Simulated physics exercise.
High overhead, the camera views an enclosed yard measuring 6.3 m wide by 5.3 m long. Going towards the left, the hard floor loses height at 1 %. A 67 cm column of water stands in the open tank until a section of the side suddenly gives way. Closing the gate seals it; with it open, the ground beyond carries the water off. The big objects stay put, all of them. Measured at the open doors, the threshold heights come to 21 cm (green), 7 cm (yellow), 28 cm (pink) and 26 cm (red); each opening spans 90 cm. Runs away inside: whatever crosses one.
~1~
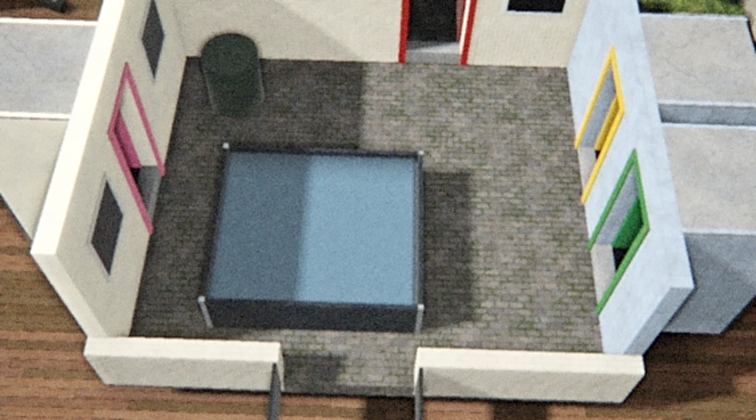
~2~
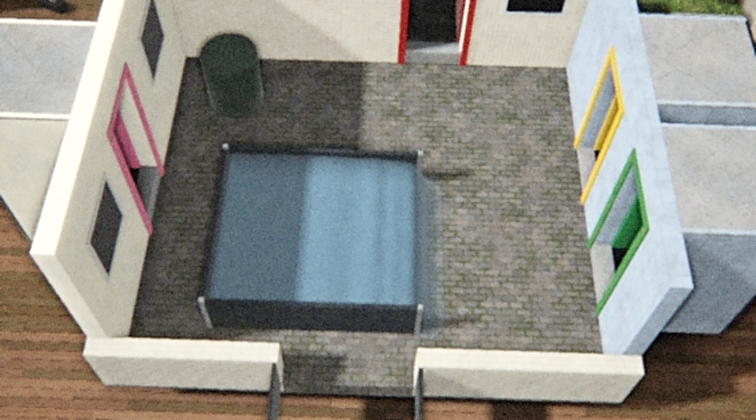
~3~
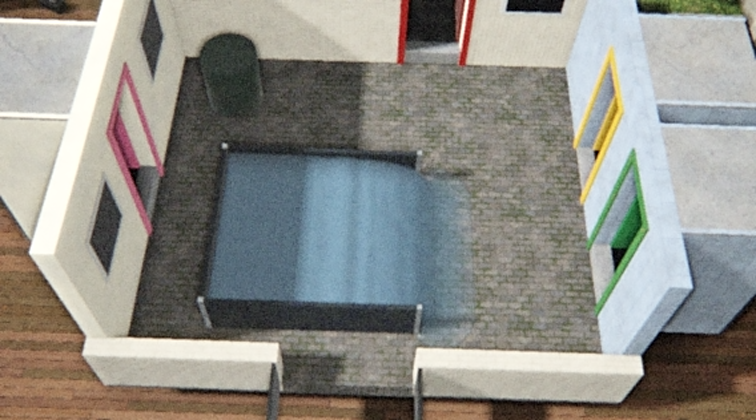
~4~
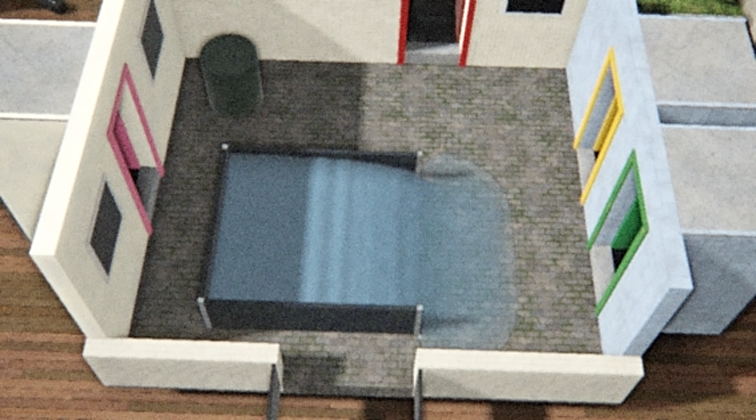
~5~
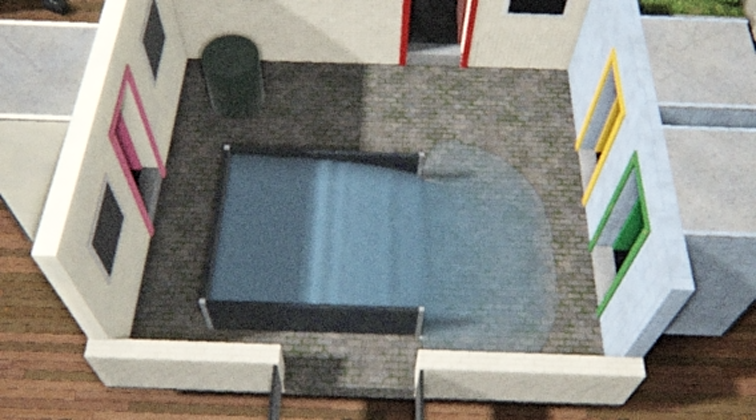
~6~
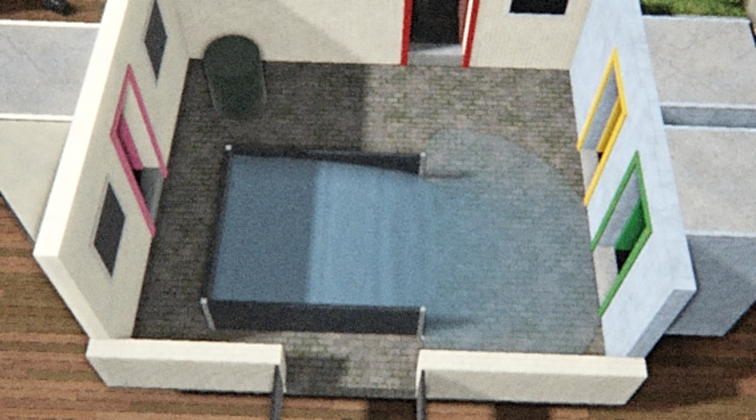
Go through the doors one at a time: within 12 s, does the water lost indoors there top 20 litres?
As I see it, green door: The total grows larger than the cap; yellow door: The total grows larger than the cap; pink door: The total remains smaller than the cap; red door: The total remains smaller than the cap.
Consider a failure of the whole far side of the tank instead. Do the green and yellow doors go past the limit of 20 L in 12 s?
Log - green: Threshold not reached, yellow: Threshold topped.
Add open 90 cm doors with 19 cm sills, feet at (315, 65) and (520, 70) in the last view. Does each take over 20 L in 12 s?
In turn: Short of it, beyond it.
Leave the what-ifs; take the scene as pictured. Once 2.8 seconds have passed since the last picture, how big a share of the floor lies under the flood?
Near 55 per cent is wet.
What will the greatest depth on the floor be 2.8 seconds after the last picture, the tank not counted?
Peak depth: Approx. 36 cm.
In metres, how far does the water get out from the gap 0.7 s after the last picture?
About 3.6 m out.
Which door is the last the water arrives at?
The answer is the pink door.
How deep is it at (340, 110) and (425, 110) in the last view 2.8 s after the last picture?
0 and 3 cm, respectively.
Then, 0.7 s after the last picture water covers 40 % of the floor and is deepest (42 cm) near (582, 256); green door 41 cm at the sill, 50 L in, yellow door 22 cm at the sill, 31 L in, pink door not reached, red door not reached.
Then, 1.5 s after the last picture water covers 40 % of the floor and is deepest (44 cm) near (595, 364); green door 43 cm at the sill, 139 L in, yellow door 27 cm at the sill, 117 L in, pink door not reached, red door not reached.
Then, 2.8 s after the last picture water covers 55 % of the floor and is deepest (36 cm) near (560, 74); green door 30 cm at the sill, 263 L in, yellow door 22 cm at the sill, 251 L in, pink door not reached, red door 9 cm at the sill, 0 L in.
Then, 6.3 s after the last picture water covers 95 % of the floor and is deepest (24 cm) near (189, 63); green door 8 cm at the sill, 281 L in, yellow door 13 cm at the sill, 337 L in, pink door 13 cm at the sill, 0 L in, red door 14 cm at the sill, 0 L in.
Then, 11.3 s after the last picture water covers 95 % of the floor and is deepest (20 cm) near (127, 362); green door 11 cm at the sill, 281 L in, yellow door 8 cm at the sill, 360 L in, pink door 16 cm at the sill, 0 L in, red door 8 cm at the sill, 0 L in.
